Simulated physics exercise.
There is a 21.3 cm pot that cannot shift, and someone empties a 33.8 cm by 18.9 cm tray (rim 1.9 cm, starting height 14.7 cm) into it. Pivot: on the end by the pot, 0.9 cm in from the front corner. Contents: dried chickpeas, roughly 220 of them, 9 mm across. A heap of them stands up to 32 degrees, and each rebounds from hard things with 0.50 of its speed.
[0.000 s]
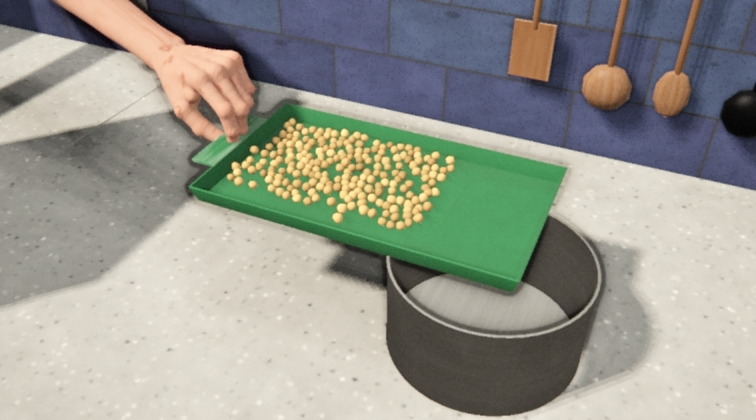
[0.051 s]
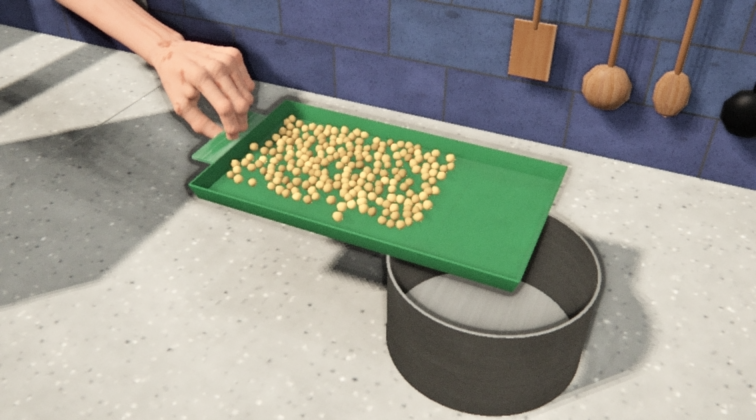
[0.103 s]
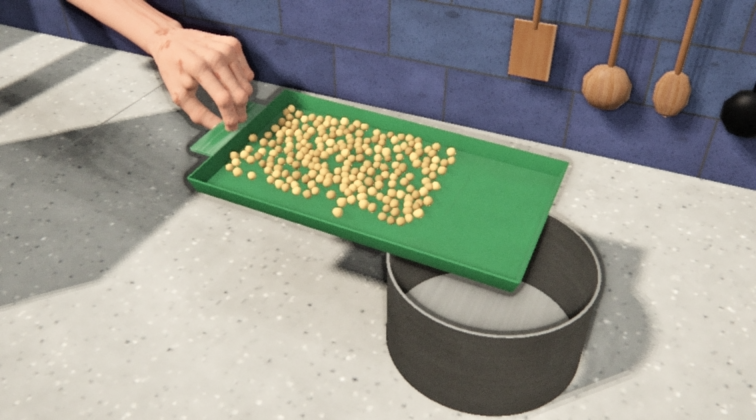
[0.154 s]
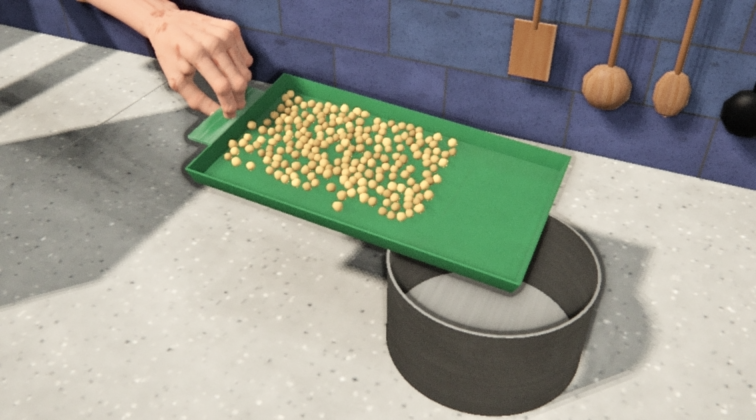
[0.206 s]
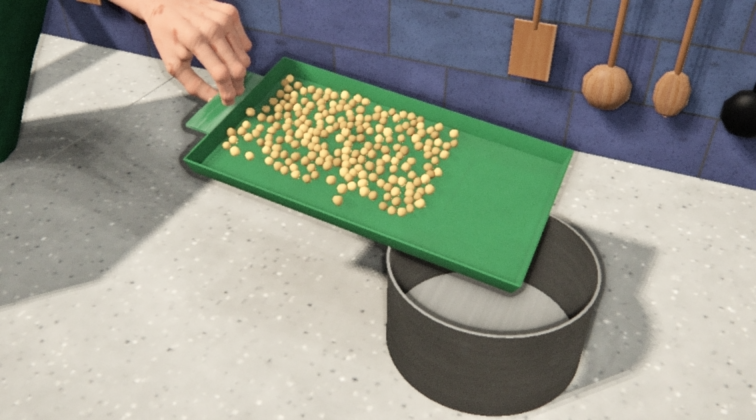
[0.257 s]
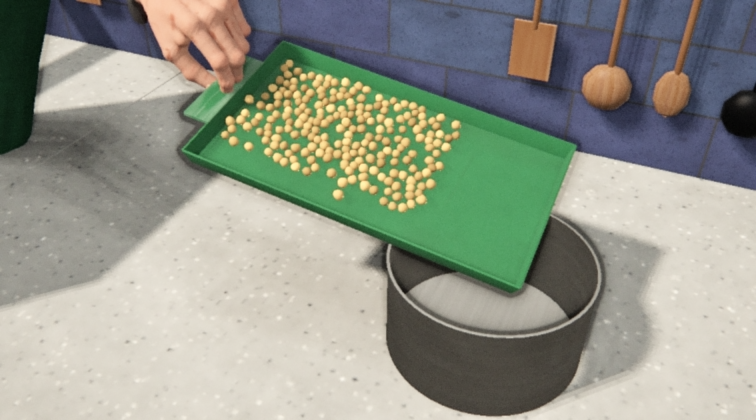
A hand raises the left end of a green tray of chickpeas beside a dark pot.
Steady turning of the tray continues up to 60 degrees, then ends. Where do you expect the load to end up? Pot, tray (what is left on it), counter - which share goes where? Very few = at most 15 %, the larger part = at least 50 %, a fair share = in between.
Pot - very few, tray - the larger part, counter - a fair share.
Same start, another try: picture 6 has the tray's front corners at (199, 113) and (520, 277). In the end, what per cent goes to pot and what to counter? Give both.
The pot gets 20 and the counter 20.
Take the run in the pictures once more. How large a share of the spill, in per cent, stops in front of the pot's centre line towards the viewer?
Roughly 100 per cent.
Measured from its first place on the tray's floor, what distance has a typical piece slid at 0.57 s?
Roughly 6 cm.
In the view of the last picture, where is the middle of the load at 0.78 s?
(432, 211), roughly.
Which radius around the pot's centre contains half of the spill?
20 cm.
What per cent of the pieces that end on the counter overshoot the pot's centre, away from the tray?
It comes to near 90 percent.
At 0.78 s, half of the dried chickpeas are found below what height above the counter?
Some 22 cm above the counter.
Then, at 0.57 s, tilt 37 degrees; the tray holds 100 %, the pot 0 %.
After 0.78 s, tilt 52 degrees; the tray holds 100 %, the pot 0 %.
Then, at 1.10 s, tilt 60 degrees; the tray holds 80 %, the pot 0 %.
At rest (2.2 s), pot 0 %, tray 70 %, counter 25 %.
